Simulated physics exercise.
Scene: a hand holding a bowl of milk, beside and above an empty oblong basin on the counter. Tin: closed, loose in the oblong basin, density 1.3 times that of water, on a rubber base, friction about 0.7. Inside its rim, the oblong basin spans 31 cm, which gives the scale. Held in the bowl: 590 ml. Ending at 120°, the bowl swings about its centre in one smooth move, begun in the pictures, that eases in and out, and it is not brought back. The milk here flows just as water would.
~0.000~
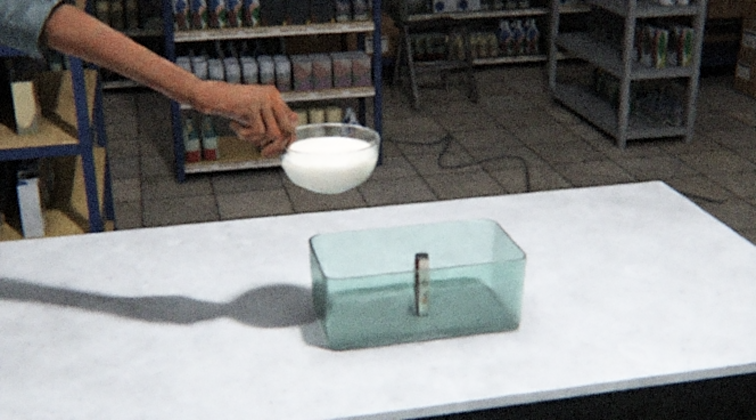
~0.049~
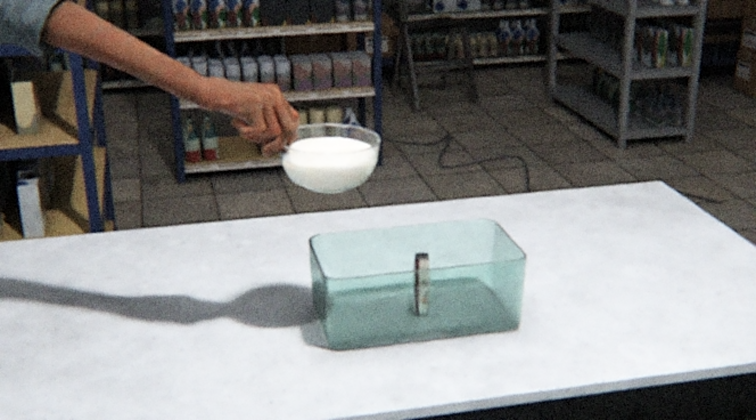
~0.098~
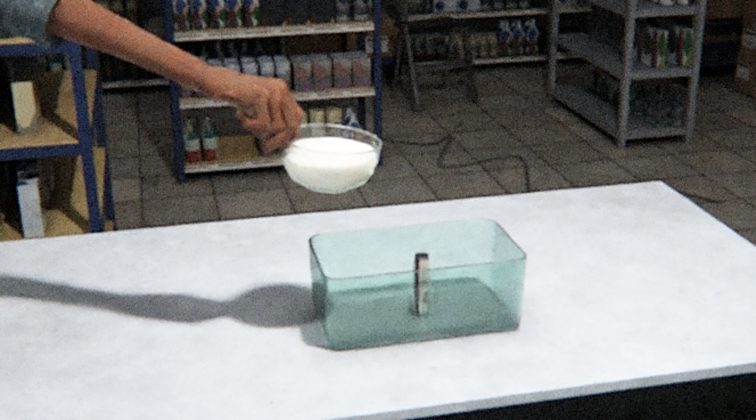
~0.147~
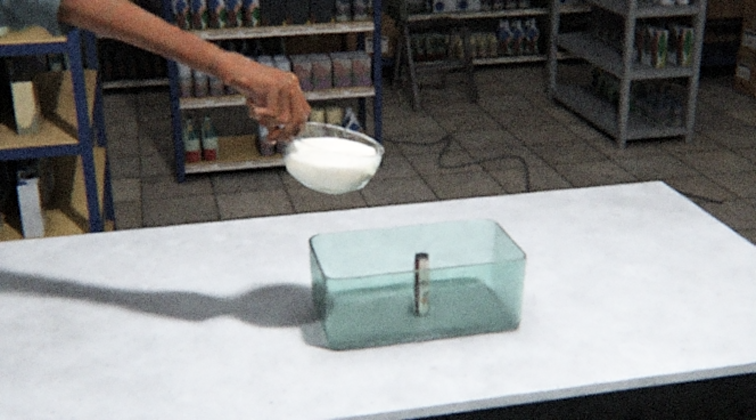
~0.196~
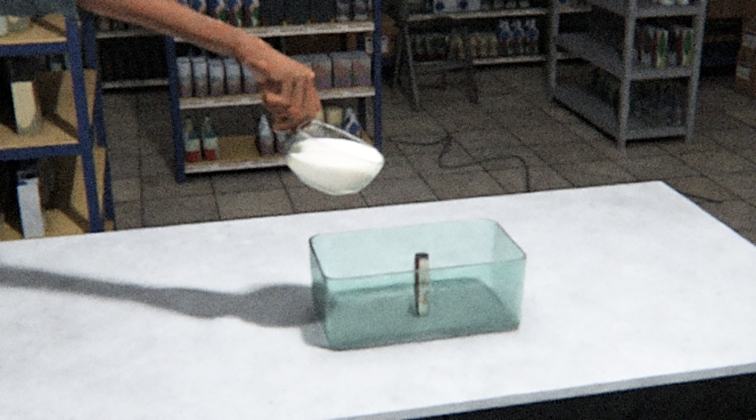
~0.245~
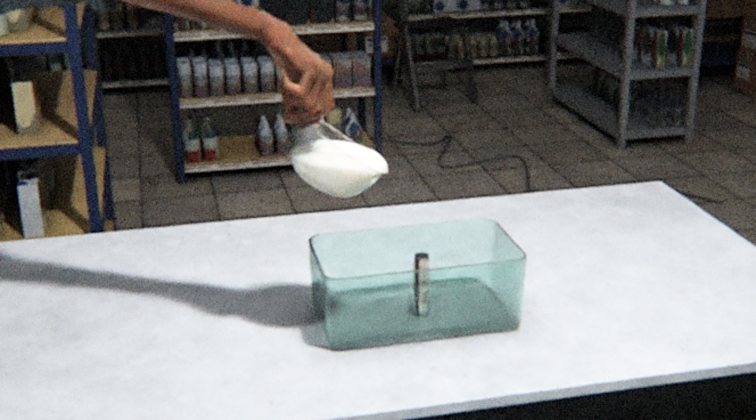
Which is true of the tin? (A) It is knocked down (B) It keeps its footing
It is knocked down.
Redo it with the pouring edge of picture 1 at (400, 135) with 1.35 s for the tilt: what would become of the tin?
After that, the tin stays vertical.
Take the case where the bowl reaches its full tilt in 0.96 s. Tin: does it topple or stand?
With that tilt, the tin stays on its base.
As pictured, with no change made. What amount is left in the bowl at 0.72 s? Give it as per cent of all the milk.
Remaining share: Approx. 0 %.
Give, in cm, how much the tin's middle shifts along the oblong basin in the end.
The tin's middle ends up about 7.5 cm along the basin.
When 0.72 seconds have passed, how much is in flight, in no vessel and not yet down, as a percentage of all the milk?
Close to 2 %.
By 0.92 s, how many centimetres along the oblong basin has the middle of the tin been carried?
Near 6 cm.
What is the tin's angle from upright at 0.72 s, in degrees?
Near 10° from upright.
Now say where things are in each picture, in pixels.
It leans 0°; its right rim is at (377, 136); the milk meets the walls at (281, 154) and (374, 147); the oblong basin's rim runs from (316, 258) to (510, 238); the tin's top is at (422, 258), in the first frame.
It leans 2°; its right rim is at (378, 138); the milk meets the walls at (281, 154) and (374, 148), in the second frame.
It leans 7°; its right rim is at (380, 142); the milk meets the walls at (282, 152) and (375, 149), in the third frame.
It leans 15°; its right rim is at (381, 148); the milk meets the walls at (284, 151) and (377, 151), in the fourth frame.
It leans 25°; its right rim is at (382, 158); the milk meets the walls at (287, 151) and (380, 152), in the fifth frame.
It leans 37°; its right rim is at (380, 169); the milk meets the walls at (290, 153) and (375, 159); 6 per cent is over the edge, in the sixth frame.
By 0.52 s the tilt is 108° and 7 per cent is still to pour; the tin stands where it began.
By 0.72 s the tilt is 120° and 0 per cent is still to pour; the tin leans 11°.
By 0.92 s the tilt is 120° and 0 per cent is still to pour; the tin leans 55°.
By 1.15 s the tilt is 120° and 0 per cent is still to pour; the tin lies on its side.
At rest the tin lies on its side.
